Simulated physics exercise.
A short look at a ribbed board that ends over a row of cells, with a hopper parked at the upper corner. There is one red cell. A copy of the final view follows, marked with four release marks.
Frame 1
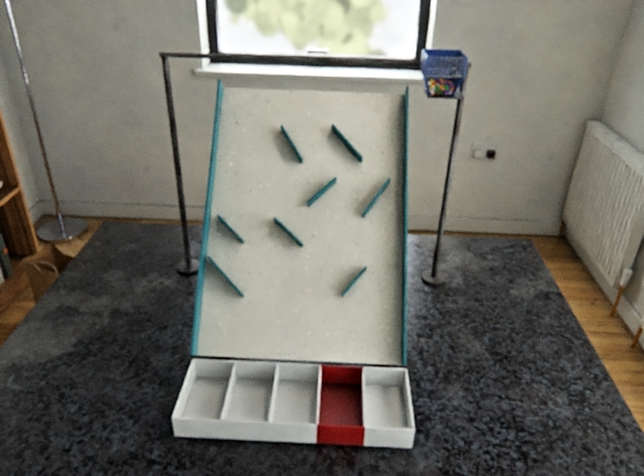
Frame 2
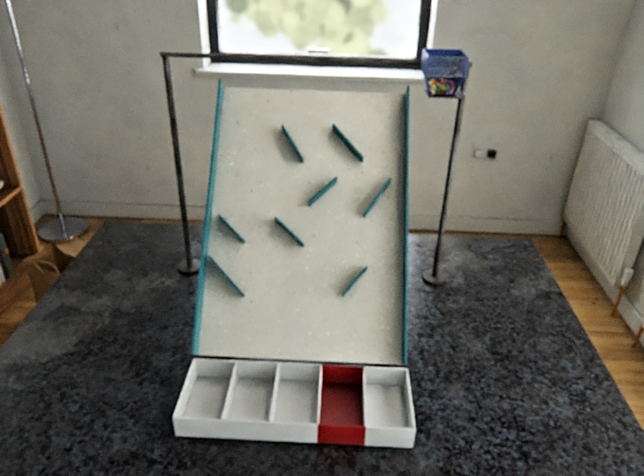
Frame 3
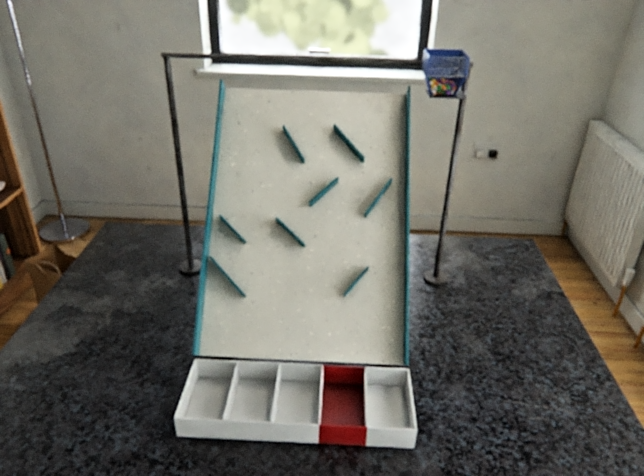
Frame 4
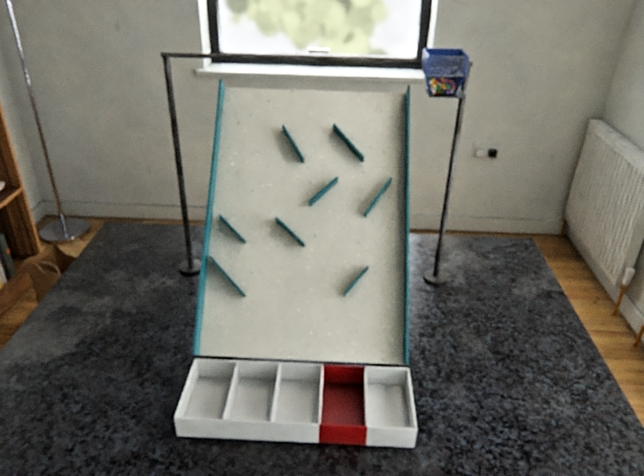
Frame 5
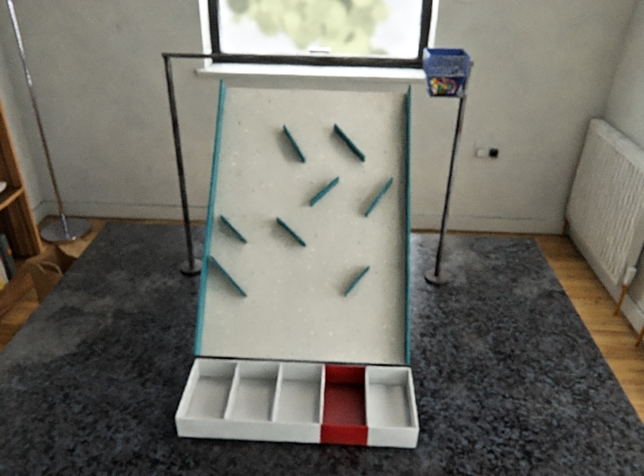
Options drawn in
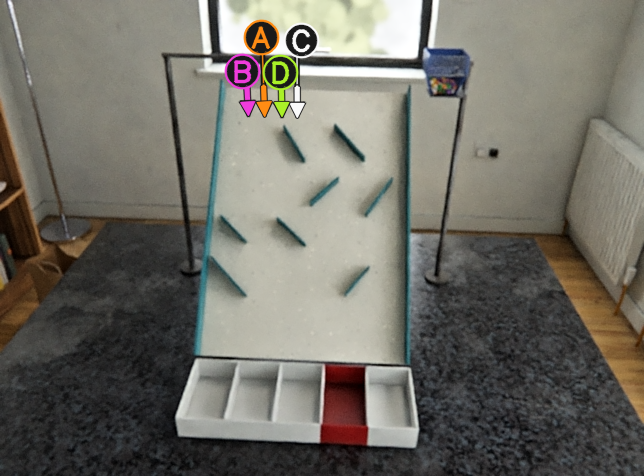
In a room with a dark carpet, a pale sloping board with teal ribs stands beneath a window, above a row of five cells, one of them red. A small blue container sits at the upper right on a metal rail, and nothing noticeably moves from start to finish.
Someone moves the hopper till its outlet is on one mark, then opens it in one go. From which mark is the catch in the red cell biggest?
C is best.
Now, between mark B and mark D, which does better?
Mark D.
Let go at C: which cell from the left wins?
The fourth from the left.
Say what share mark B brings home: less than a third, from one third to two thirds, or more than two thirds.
It is less than a third.
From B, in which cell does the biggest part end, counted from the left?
The third from the left.
On the marked copy, mark A meets the board at (264, 111); mark B meets the board at (248, 110); mark C meets the board at (297, 112); mark D meets the board at (281, 111).
With A, about a tenth in the red cell, roughly two thirds in other cells, roughly a quarter outside the box.
With B, just a few in the red cell, roughly two thirds in other cells, just a few held on the board, roughly a quarter outside the box.
With C, roughly two thirds in the red cell, roughly a quarter in other cells, about a tenth outside the box.
With D, roughly a third in the red cell, roughly half in other cells, about a tenth outside the box.
